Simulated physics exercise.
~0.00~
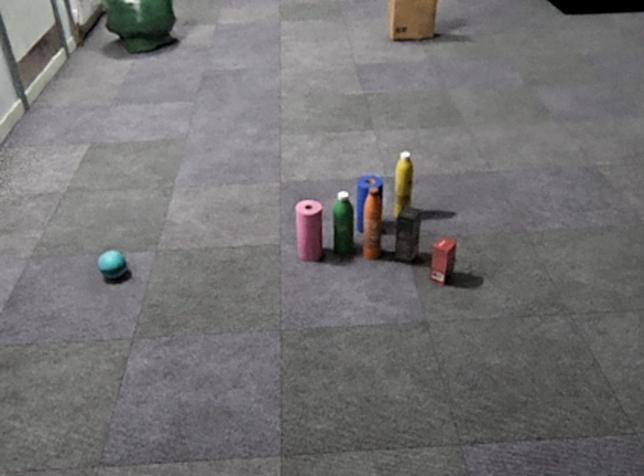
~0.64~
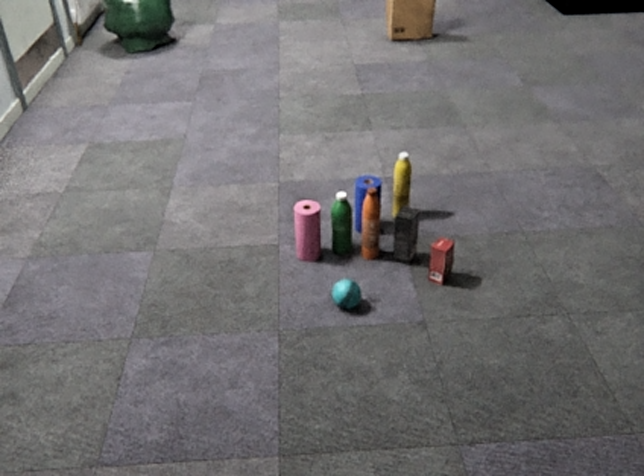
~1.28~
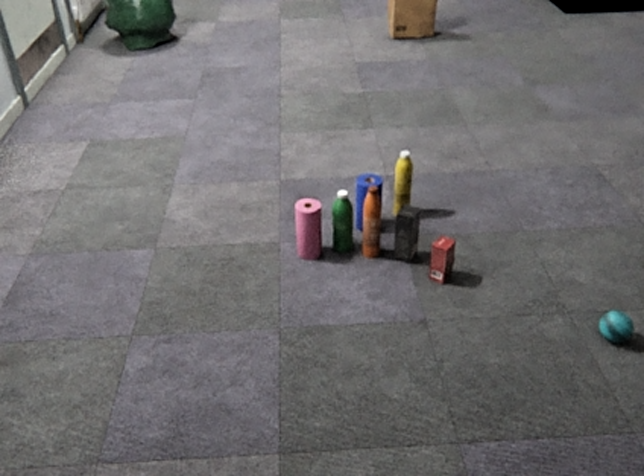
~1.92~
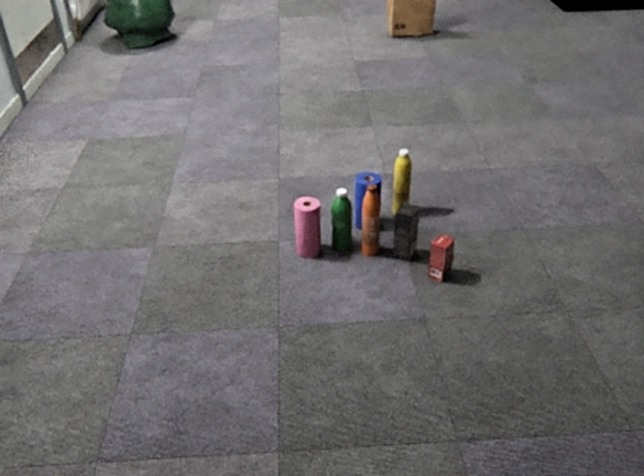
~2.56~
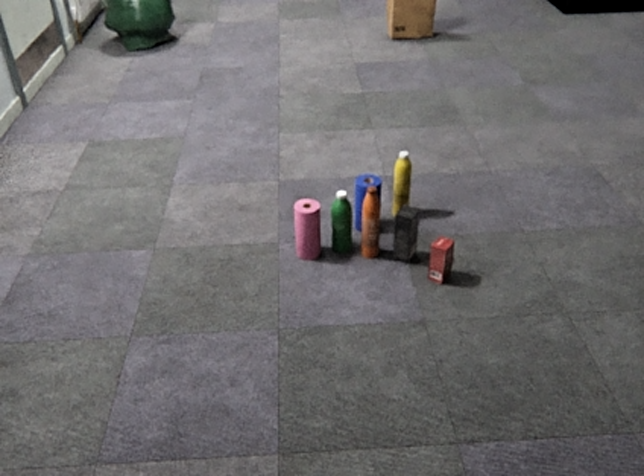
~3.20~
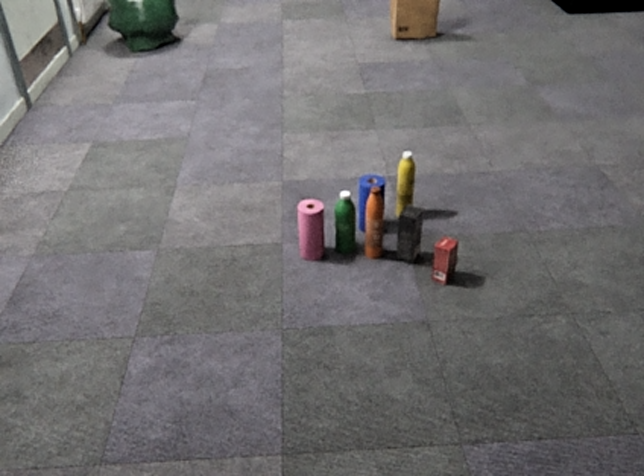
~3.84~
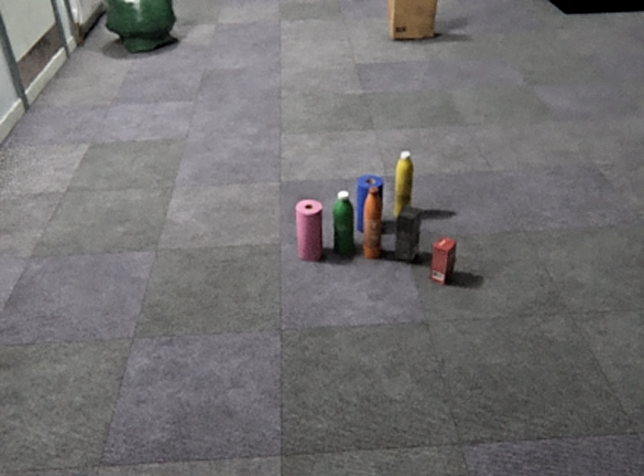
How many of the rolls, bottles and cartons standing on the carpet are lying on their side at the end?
None of them are lying down. All seven are still standing upright after the ball has gone past.
To begin with, a turquoise ball is at the left on a carpeted floor, while a cluster of household things stands near the middle, with a pink roll, a blue roll, green, orange and yellow bottles, a black carton and a red carton. The ball travels to the right and passes in front of the group without touching any of it. It carries on toward the right edge, beyond the red carton, and then goes out of view. The rolls, bottles and cartons all stay upright in their places, and at the end they stand just as they did at the start.
